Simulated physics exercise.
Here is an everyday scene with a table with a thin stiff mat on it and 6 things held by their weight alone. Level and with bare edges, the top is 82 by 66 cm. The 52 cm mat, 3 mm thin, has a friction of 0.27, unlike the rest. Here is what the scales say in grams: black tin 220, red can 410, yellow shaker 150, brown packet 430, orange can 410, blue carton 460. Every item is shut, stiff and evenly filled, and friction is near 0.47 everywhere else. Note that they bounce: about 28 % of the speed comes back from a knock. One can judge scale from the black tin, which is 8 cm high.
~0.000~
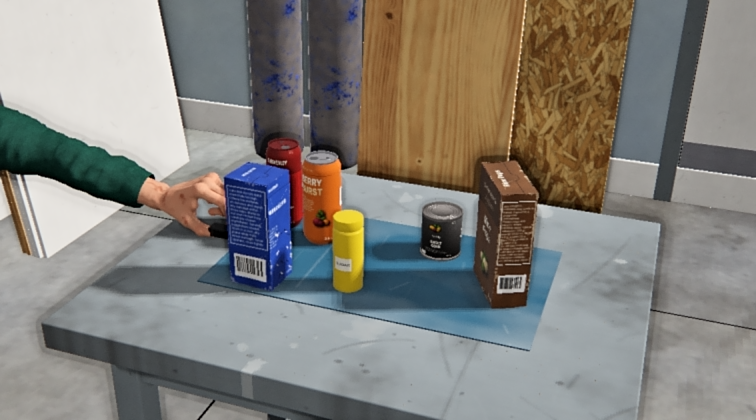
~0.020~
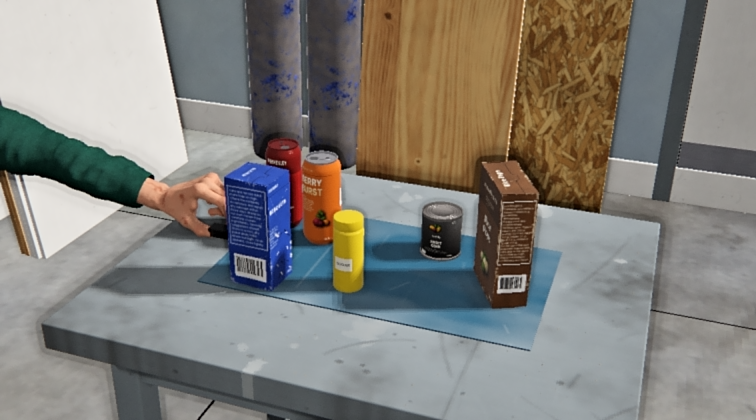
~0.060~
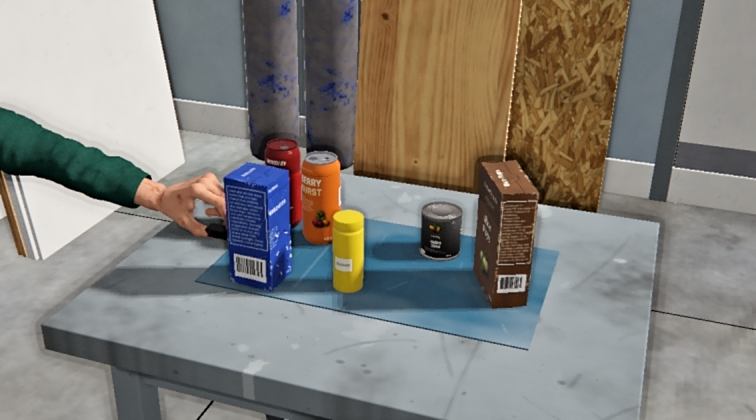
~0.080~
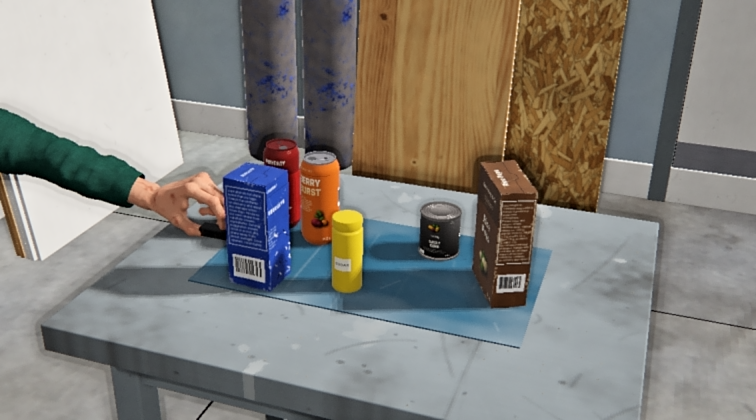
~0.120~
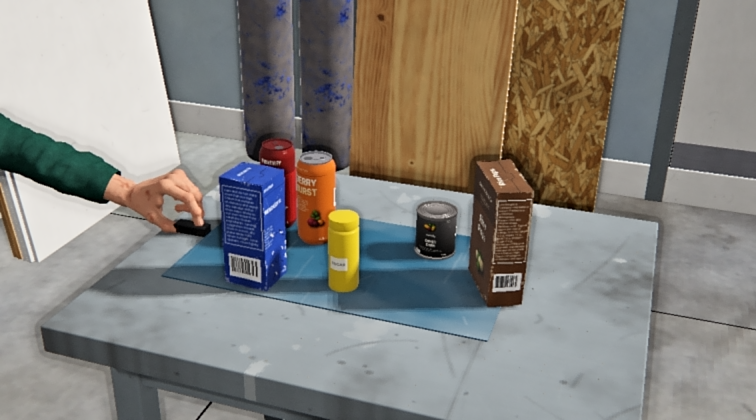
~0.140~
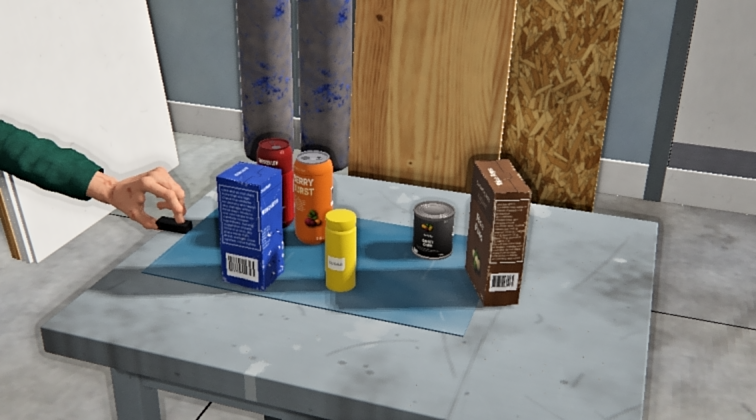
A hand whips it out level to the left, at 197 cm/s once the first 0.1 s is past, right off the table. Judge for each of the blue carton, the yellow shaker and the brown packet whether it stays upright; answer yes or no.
Blue carton: No, yellow shaker: No, brown packet: Yes.
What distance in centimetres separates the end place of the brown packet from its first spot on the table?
Roughly 2 centimetres.
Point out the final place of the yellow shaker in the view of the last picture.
You'll find it at about (233, 253).
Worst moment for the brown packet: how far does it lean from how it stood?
The peak tilt is 6°.
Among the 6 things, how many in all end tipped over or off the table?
The count is 4.
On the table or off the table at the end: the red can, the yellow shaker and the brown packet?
Observed: Red can exits its support; yellow shaker remains in bounds; brown packet remains in bounds.
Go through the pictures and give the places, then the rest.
In the first frame, 0 cm of pull; blue carton (260, 227); yellow shaker (348, 252); brown packet (504, 234).
In the second frame, 0 cm of pull; orange can (322, 199); black tin (442, 231).
In the third frame, 0 cm of pull; orange can (321, 199).
In the fourth frame, 2 cm of pull; black tin (440, 231).
In the fifth frame, 6 cm of pull; orange can (316, 199); black tin (436, 230).
In the sixth frame, 10 cm of pull; blue carton (252, 227); yellow shaker (340, 250); brown packet (496, 232).
Around 0.34 s, 49 cm of pull; yellow shaker at 6° to upright near (282, 241); blue carton shifted 12 cm near (190, 216); brown packet at 5° to upright near (483, 232).
Around 0.54 s, 88 cm of pull; red can and blue carton now off the table; yellow shaker on its side near (235, 254); brown packet at 4° to upright near (493, 232).
Around 0.84 s, 96 cm of pull; orange can now off the table; yellow shaker on its side near (232, 253); brown packet shifted 2 cm near (490, 233).
Around 1.04 s, 96 cm of pull; yellow shaker on its side near (232, 253); brown packet shifted 2 cm near (490, 233); black tin shifted 7 cm.
Finally (1.4 s), off the table and tipped over, red can, orange can and blue carton; on their side or leaning hard on the table, yellow shaker; not toppled but over 6 cm from the start, black tin; brown packet still in place (within 6 cm). Final places as that camera would see them, yellow shaker near (233, 253).
